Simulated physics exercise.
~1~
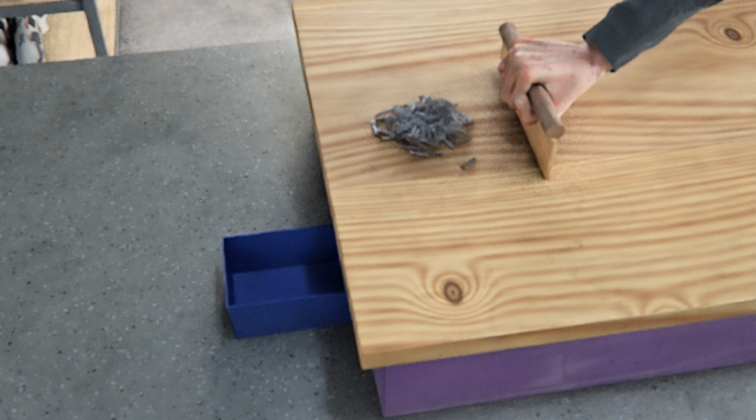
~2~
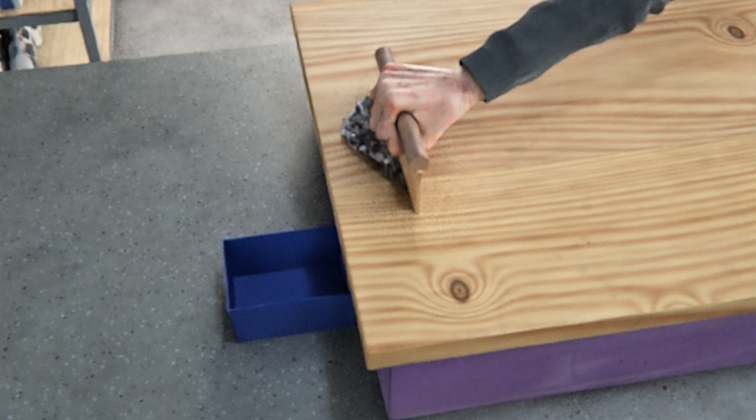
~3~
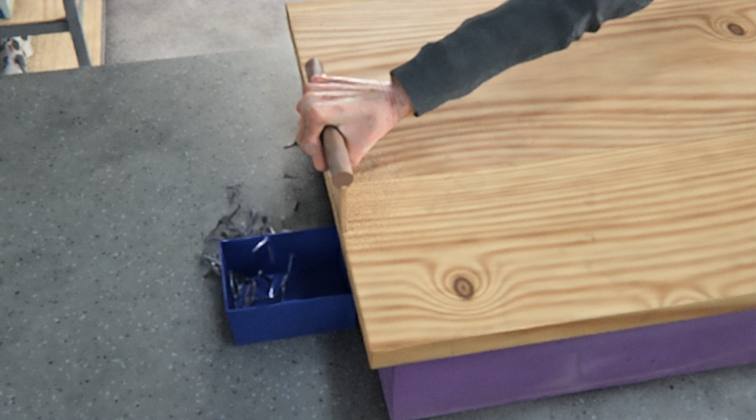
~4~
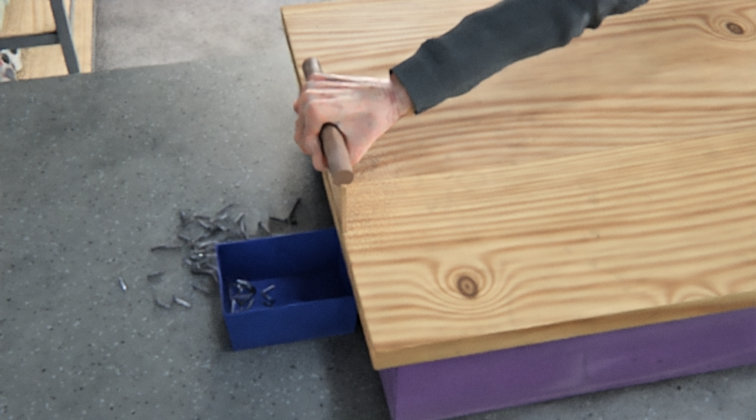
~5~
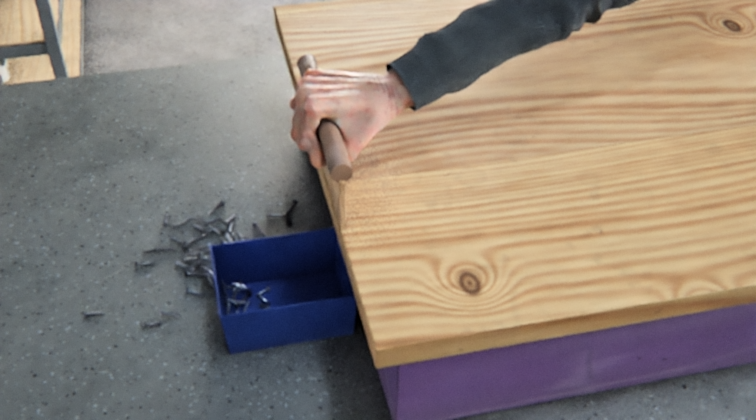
A hand holding a wooden scraper pushed a pile of small grey metal pieces left across a wooden table and over its edge, where some dropped into a blue tin but most missed and ended up scattered on the grey floor.
